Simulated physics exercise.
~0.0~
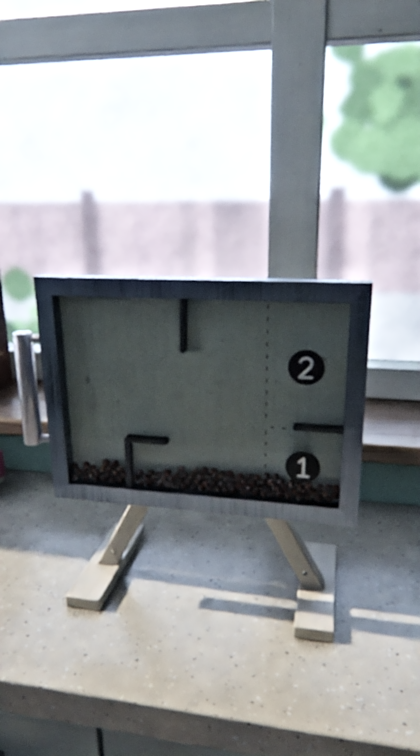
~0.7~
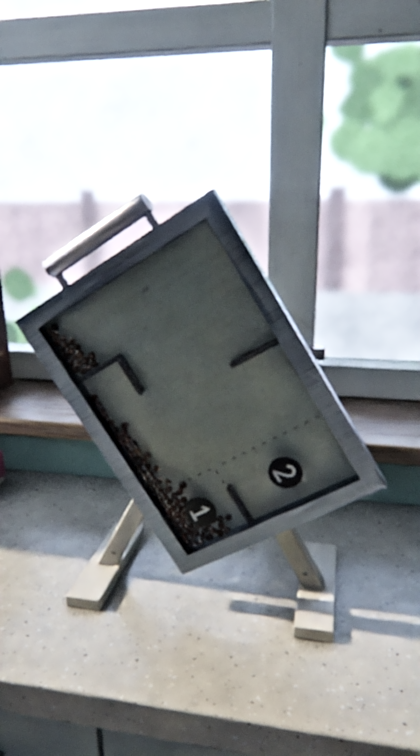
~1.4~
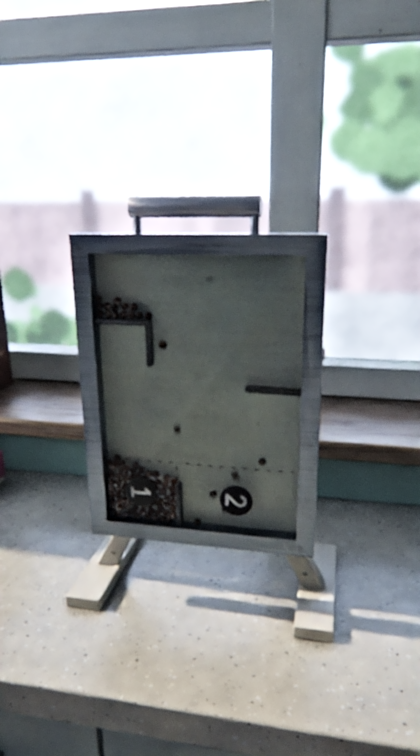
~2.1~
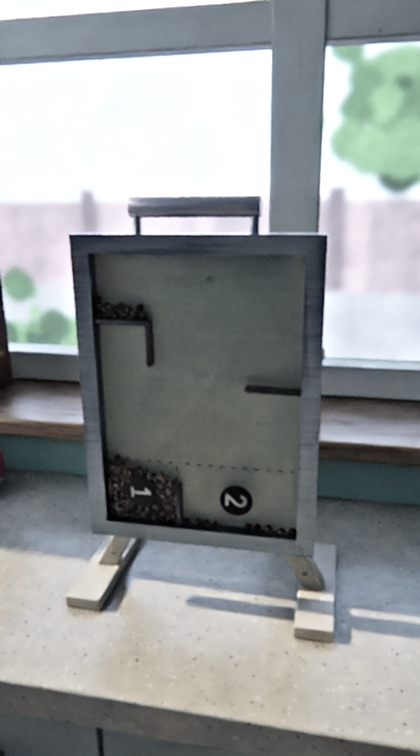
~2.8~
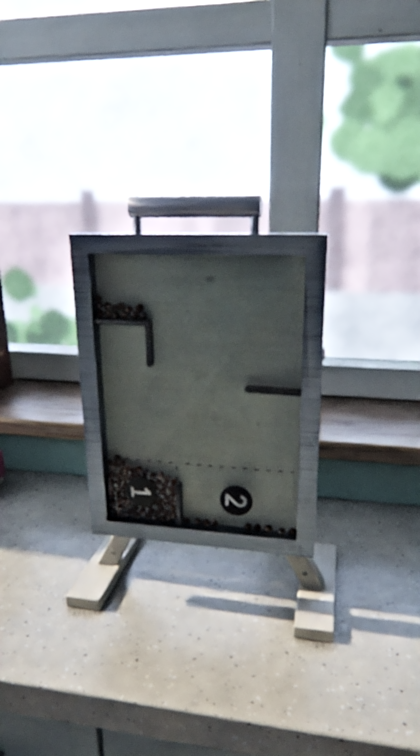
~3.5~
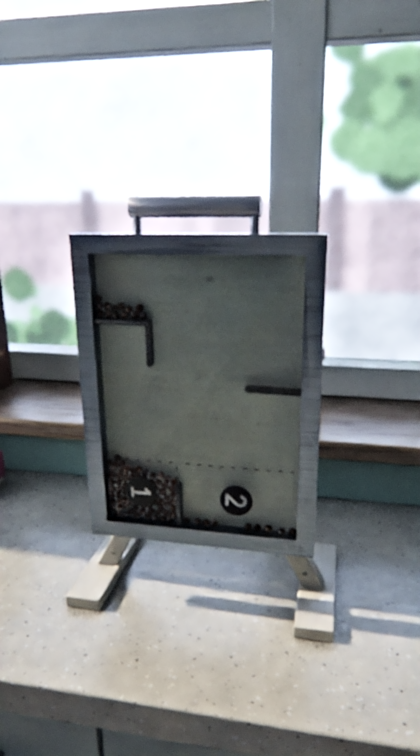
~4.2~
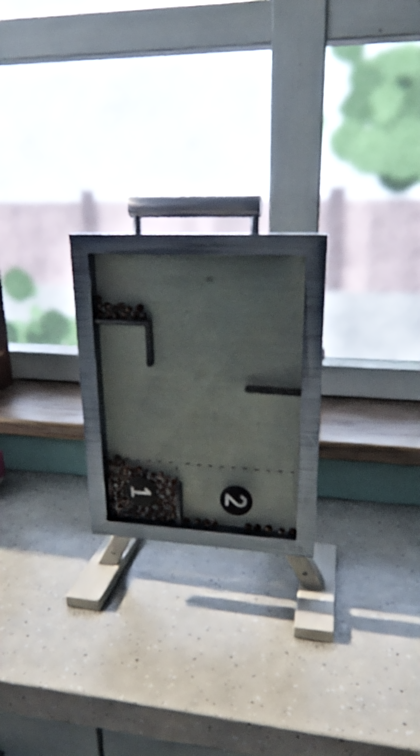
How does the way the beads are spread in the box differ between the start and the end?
At the start the beads lie in a low layer along the bottom of the box. At the end most are packed into pocket one at the lower left, with some on the upper left ledge and a few on the floor of pocket two.
